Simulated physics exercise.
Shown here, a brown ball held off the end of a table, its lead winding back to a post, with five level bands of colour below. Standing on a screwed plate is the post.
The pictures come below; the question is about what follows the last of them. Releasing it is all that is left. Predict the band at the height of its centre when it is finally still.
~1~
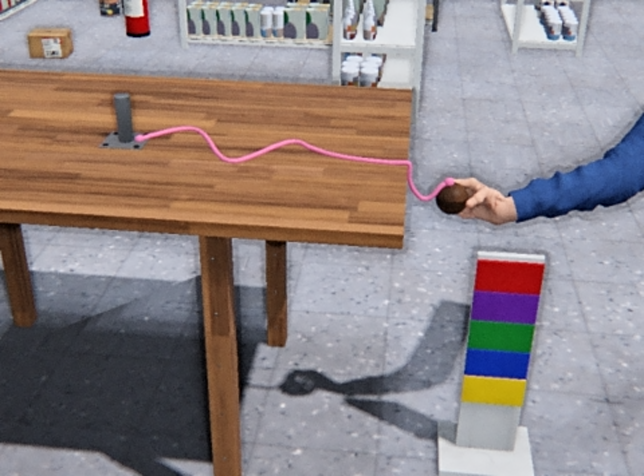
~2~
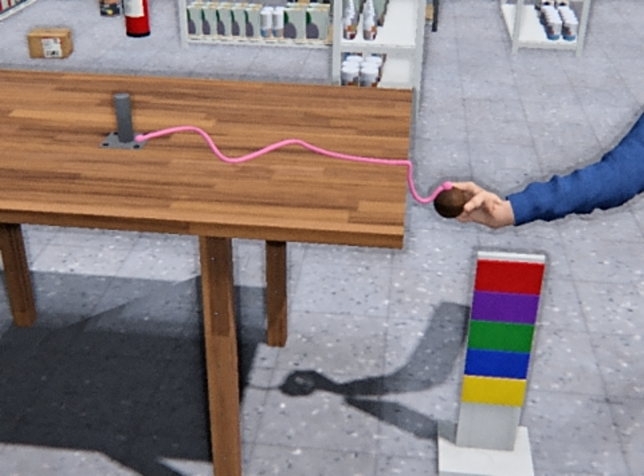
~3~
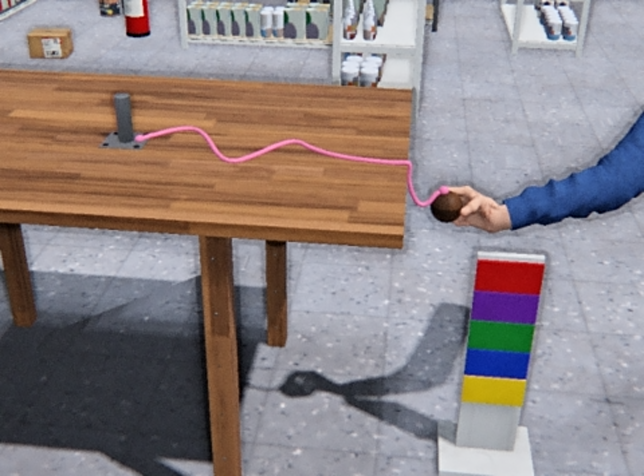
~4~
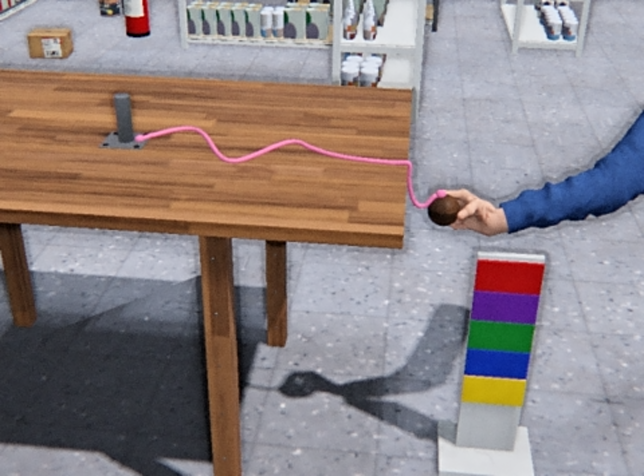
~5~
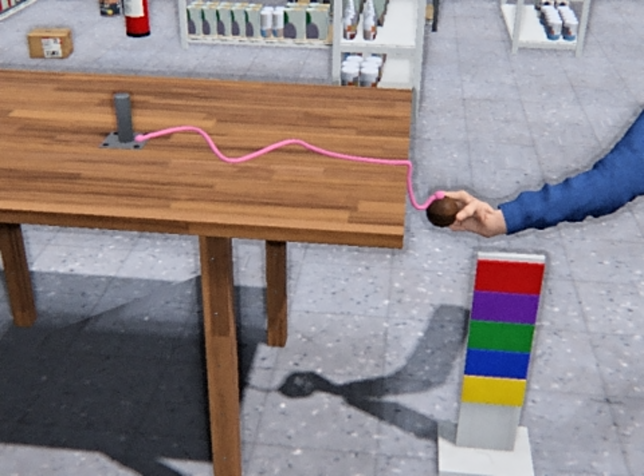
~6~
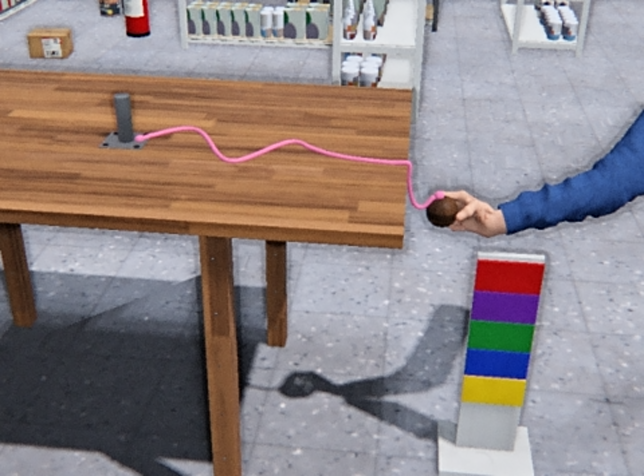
The green band, level with its centre.
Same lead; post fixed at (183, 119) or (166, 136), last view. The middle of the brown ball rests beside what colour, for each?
Trial 1 - blue; trial 2 - blue.
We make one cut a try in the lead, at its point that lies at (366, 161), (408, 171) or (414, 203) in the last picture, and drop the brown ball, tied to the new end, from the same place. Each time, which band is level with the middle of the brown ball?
Taking the cuts in order: None, it hangs higher, then red, then purple.
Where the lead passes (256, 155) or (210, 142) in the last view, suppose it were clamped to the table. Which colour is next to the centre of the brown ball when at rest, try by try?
Try one: Red. Try two: Purple.
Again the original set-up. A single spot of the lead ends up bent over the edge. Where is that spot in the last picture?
At (315, 150), roughly.
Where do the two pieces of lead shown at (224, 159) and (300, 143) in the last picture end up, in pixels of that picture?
Point one: (287, 152); point two: (383, 160).
Early on, ball near (378, 321); level with green.
Midway, ball near (416, 326); level with green.
Finally, ball near (404, 329); level with green. The lead holds its middle at green.
